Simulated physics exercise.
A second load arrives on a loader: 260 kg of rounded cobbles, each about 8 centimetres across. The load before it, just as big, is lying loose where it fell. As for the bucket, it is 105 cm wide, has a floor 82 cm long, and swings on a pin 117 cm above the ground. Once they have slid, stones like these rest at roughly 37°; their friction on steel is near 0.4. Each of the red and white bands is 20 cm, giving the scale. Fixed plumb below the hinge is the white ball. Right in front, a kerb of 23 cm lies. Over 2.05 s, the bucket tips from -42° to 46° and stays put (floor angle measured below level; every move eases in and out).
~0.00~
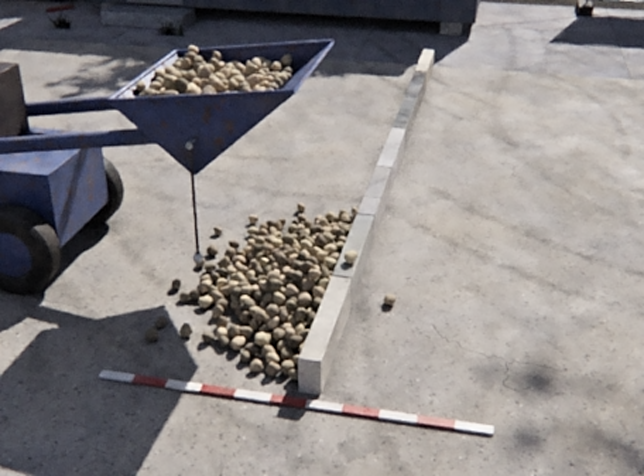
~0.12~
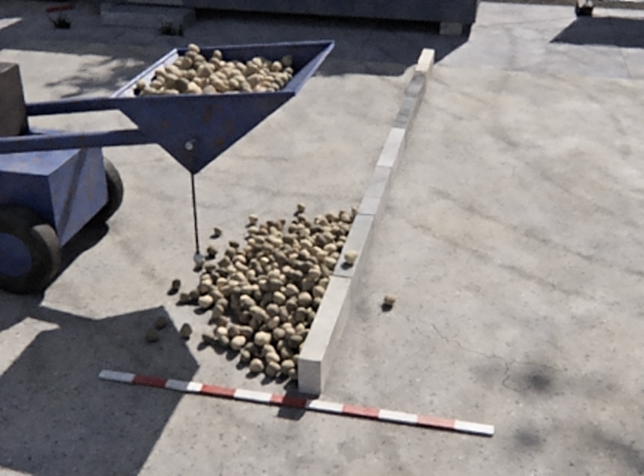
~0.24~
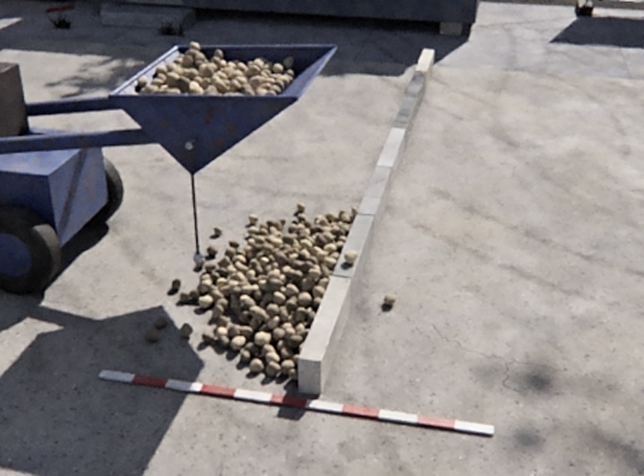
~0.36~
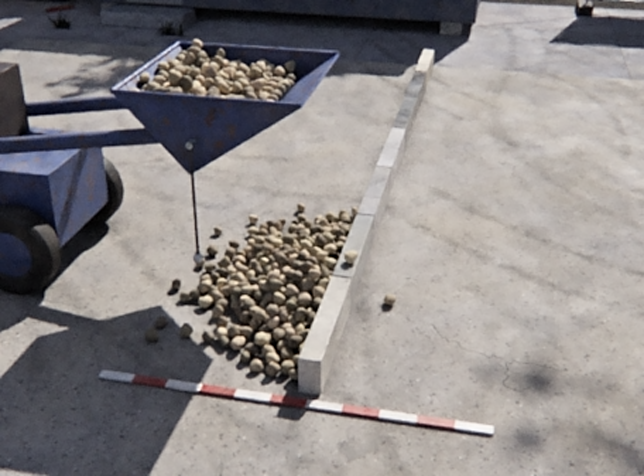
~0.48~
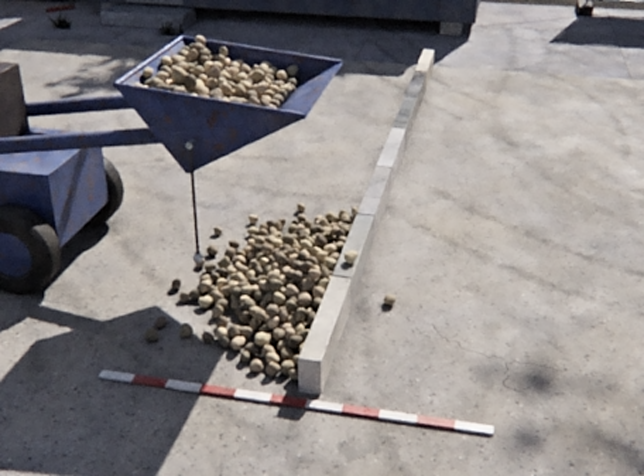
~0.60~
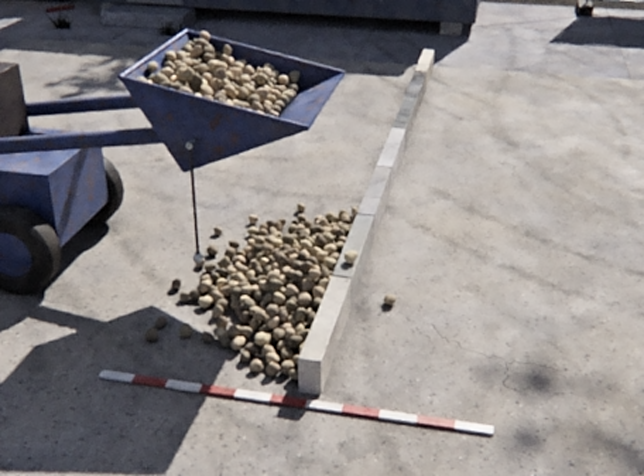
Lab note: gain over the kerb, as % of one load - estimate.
Gain: About 30 %.
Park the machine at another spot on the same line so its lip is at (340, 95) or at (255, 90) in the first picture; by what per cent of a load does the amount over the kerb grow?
First some 90, then 5 per cent.
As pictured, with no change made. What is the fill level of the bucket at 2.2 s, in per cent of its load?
Roughly 5 parts in a hundred of the load.
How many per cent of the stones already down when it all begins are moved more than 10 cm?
I'd say roughly 5 per cent of them.
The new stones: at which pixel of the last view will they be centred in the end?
In the last view, about pixel (328, 263).
After 1.5 s the floor is at 32°; in per cent of one load, 93 in the bucket, 107 on this side of the kerb; the foremost stones are at (343, 257).
After 2.2 s the floor is at 46°; in per cent of one load, 7 in the bucket, 173 on this side of the kerb, 20 over the kerb; the foremost stones are at (439, 284).
After 2.5 s the floor is at 46°; in per cent of one load, 0 in the bucket, 171 on this side of the kerb, 29 over the kerb; the foremost stones are at (502, 279).
After 5.0 s the floor is at 46°; in per cent of one load, 0 in the bucket, 169 on this side of the kerb, 31 over the kerb; the foremost stones are at (541, 283). Net gain over the kerb, 30.
